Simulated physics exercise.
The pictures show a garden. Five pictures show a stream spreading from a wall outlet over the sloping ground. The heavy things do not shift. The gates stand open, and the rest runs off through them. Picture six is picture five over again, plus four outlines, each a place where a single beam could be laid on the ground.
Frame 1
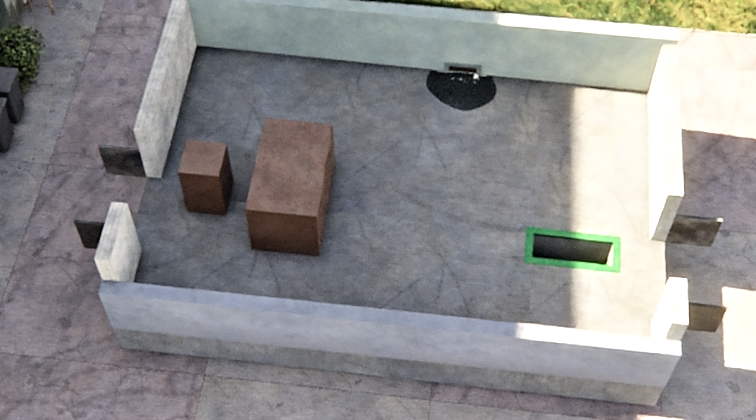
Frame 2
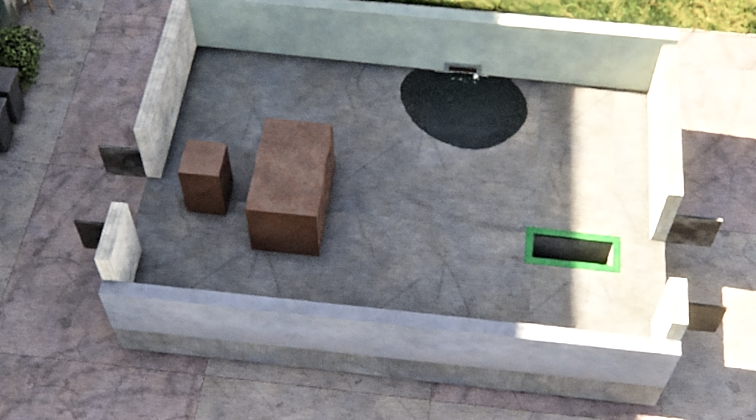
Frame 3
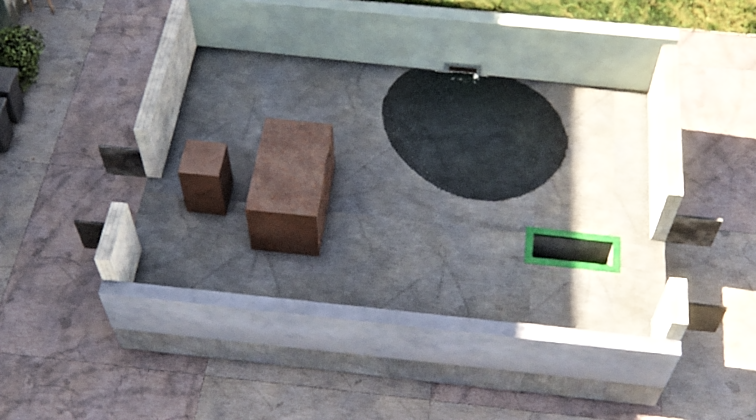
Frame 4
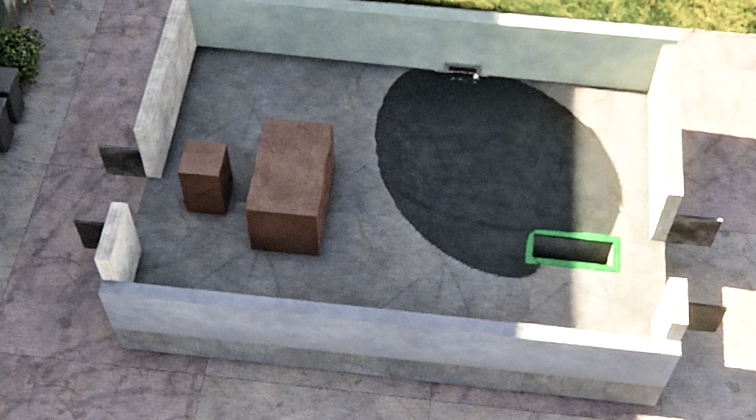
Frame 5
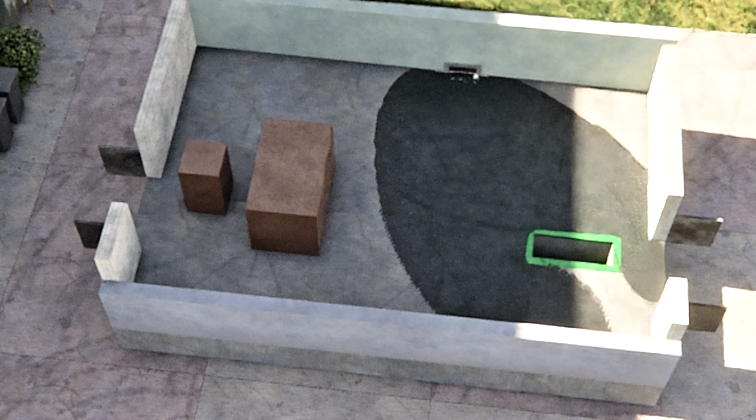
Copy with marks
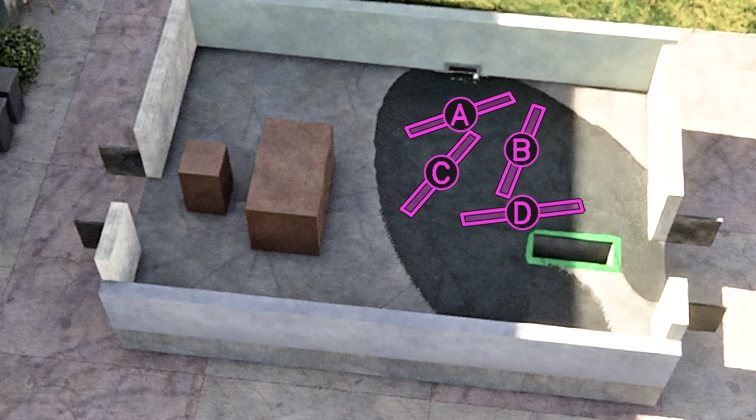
The footage shows a walled paved yard with two brown blocks, where a dark wet patch spreads from an outlet in the back wall, widens across the floor, surrounds the green-edged drain pit and reaches the right-hand opening.
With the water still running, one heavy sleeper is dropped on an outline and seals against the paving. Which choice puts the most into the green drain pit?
It is C.
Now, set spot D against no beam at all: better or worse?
It is worse.
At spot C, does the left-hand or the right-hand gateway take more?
The right gate.
On the marked copy, A from (408, 132) to (511, 97); B from (502, 195) to (538, 106); C from (406, 212) to (474, 134); D from (462, 219) to (581, 205).
If A is chosen, about 27 % of the stream goes into the green drain pit, about 73 % out by the gates.
If B is chosen, about 27 % of the stream goes into the green drain pit, about 73 % out by the gates.
If C is chosen, about 40 % of the stream goes into the green drain pit, about 60 % out by the gates.
If D is chosen, about 28 % of the stream goes into the green drain pit, about 72 % out by the gates.
